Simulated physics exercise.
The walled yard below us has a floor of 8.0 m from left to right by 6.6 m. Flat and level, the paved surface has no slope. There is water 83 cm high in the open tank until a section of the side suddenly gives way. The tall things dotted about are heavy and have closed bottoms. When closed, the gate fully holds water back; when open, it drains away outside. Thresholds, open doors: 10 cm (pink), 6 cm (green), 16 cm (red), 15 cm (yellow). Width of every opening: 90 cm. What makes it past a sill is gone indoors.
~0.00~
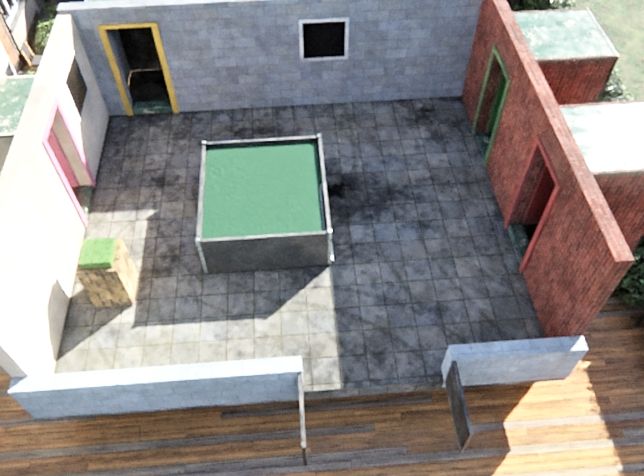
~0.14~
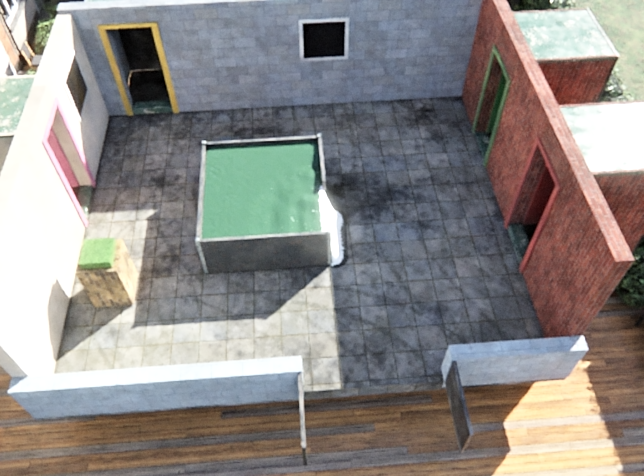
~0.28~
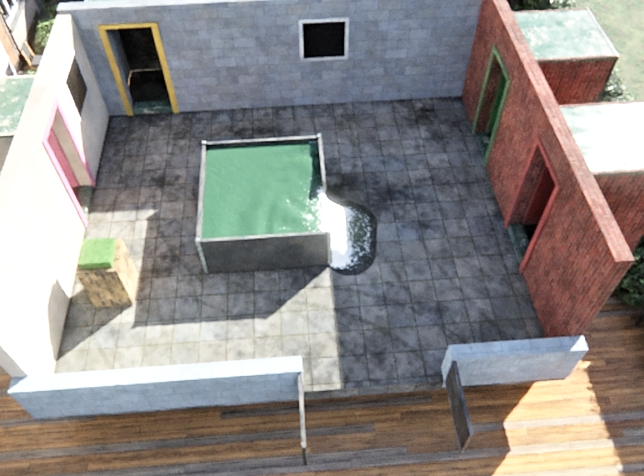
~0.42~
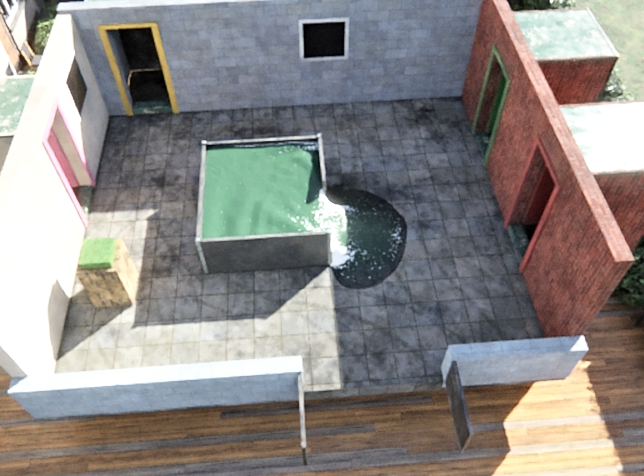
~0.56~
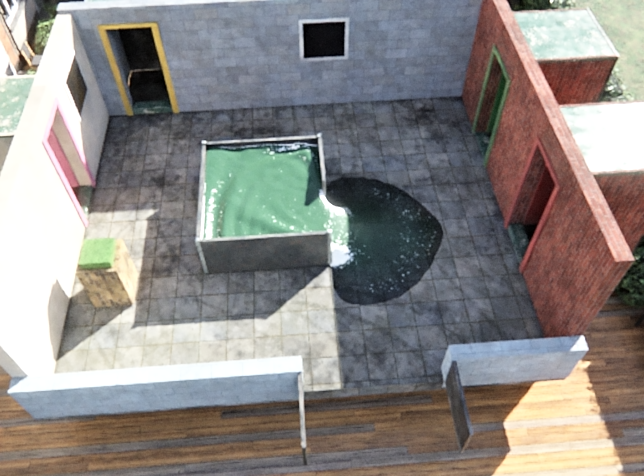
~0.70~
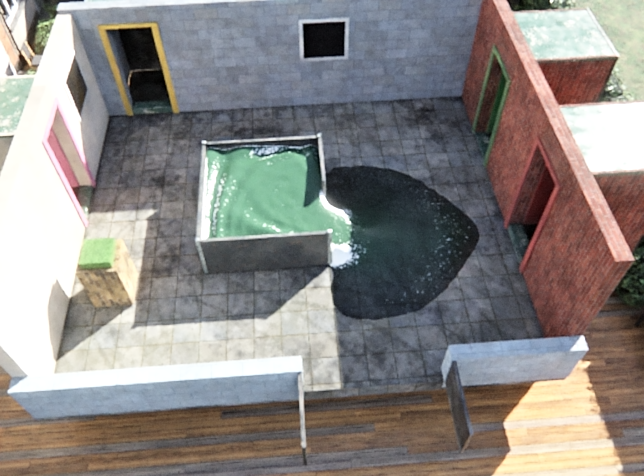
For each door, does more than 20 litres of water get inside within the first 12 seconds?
One by one: Pink door: Under the set amount; green door: Past the set amount; red door: Past the set amount; yellow door: Under the set amount.
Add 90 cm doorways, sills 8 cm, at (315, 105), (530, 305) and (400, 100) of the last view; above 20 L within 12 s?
Well, the first is on the low side, the second is on the high side, and the third is on the high side.
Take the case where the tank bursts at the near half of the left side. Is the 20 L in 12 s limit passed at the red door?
Against that limit: Red short of it.
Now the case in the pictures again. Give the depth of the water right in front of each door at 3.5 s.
Measured in centimetres, the pink door gives 0, the green door 11, the red door 27 and the yellow door 0.
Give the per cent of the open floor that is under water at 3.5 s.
Covered: Roughly 35 %.
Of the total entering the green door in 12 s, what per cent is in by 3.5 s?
Some 45 in a hundred.
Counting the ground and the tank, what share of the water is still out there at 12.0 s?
Close to 78 in a hundred remains.
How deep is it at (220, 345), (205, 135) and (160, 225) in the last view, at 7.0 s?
Depth readings in turn - 3, 2, 0 cm.
After 1.4 s water covers 30 % of the floor and is deepest (46 cm) near (336, 247); pink door not reached, green door not reached, red door 28 cm at the sill, 34 L in, yellow door not reached.
After 2.2 s water covers 30 % of the floor and is deepest (50 cm) near (551, 358); pink door not reached, green door 15 cm at the sill, 14 L in, red door 36 cm at the sill, 125 L in, yellow door not reached.
After 3.5 s water covers 35 % of the floor and is deepest (30 cm) near (511, 243); pink door not reached, green door 11 cm at the sill, 52 L in, red door 27 cm at the sill, 222 L in, yellow door not reached.
After 7.0 s water covers 80 % of the floor and is deepest (18 cm) near (551, 358); pink door not reached, green door 8 cm at the sill, 86 L in, red door 14 cm at the sill, 273 L in, yellow door 2 cm at the sill, 0 L in.
After 12.0 s water covers 100 % of the floor and is deepest (11 cm) near (105, 141); pink door 7 cm at the sill, 0 L in, green door 9 cm at the sill, 113 L in, red door 8 cm at the sill, 274 L in, yellow door 10 cm at the sill, 0 L in.
